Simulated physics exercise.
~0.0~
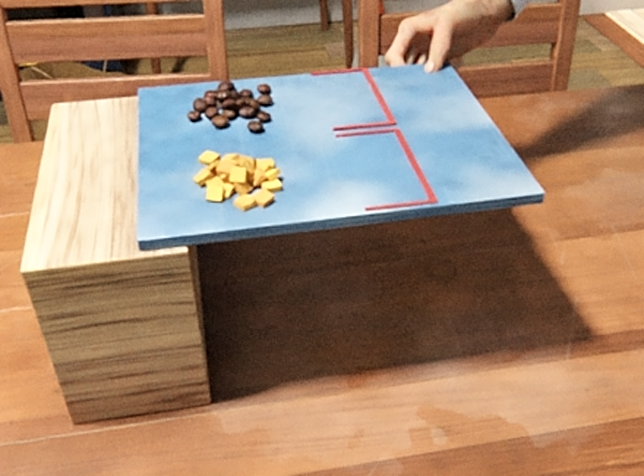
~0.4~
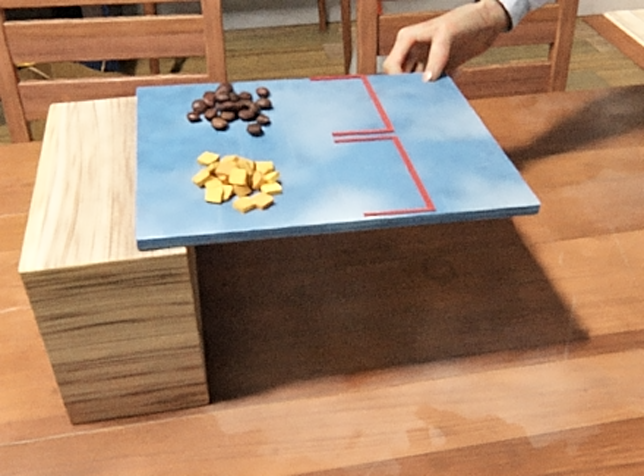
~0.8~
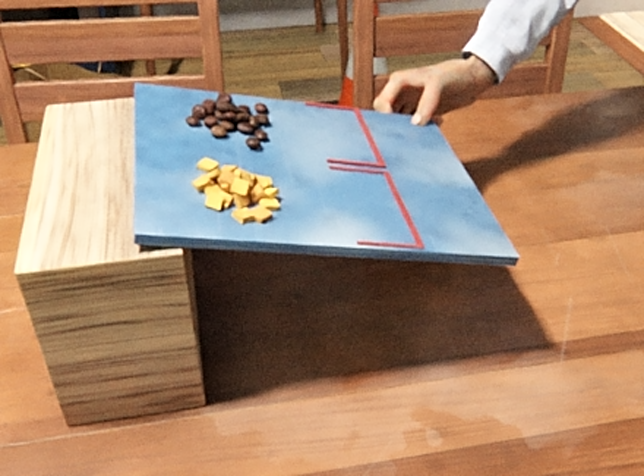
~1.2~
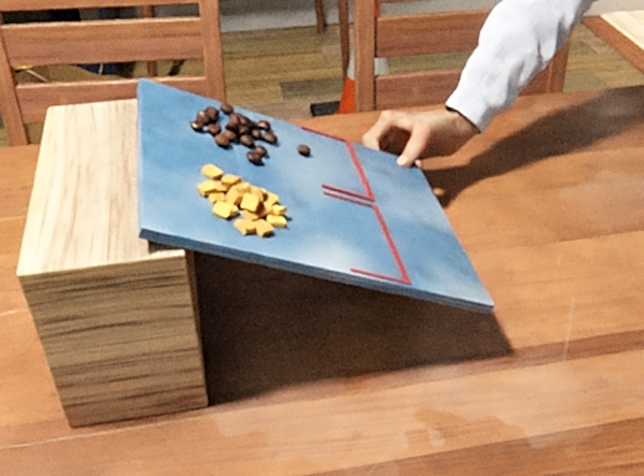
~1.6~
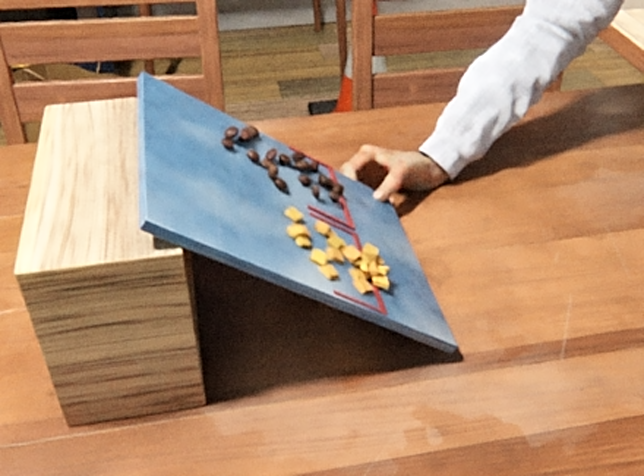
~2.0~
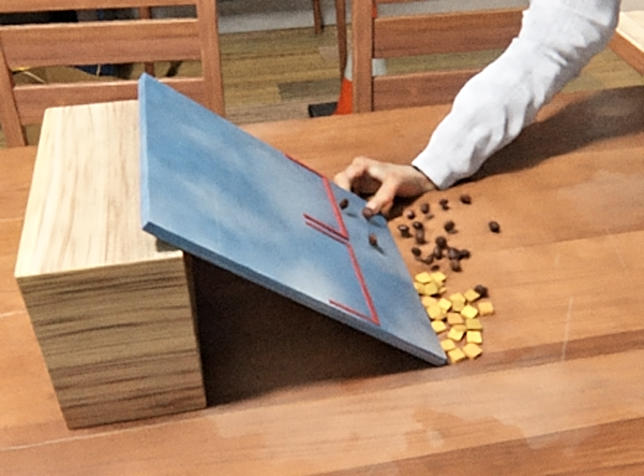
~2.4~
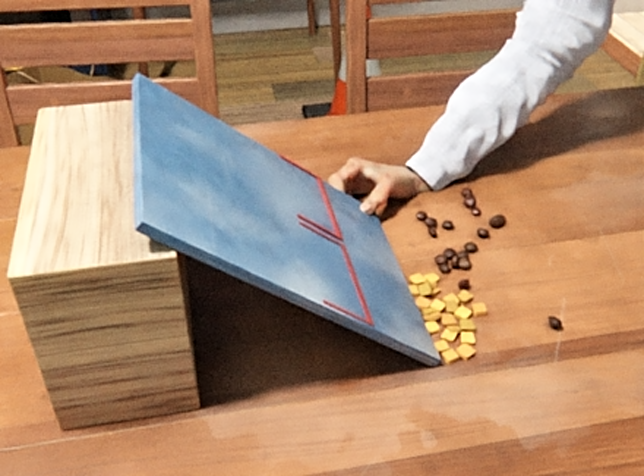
A hand lowers a blue board until brown and yellow pieces slide onto the table.
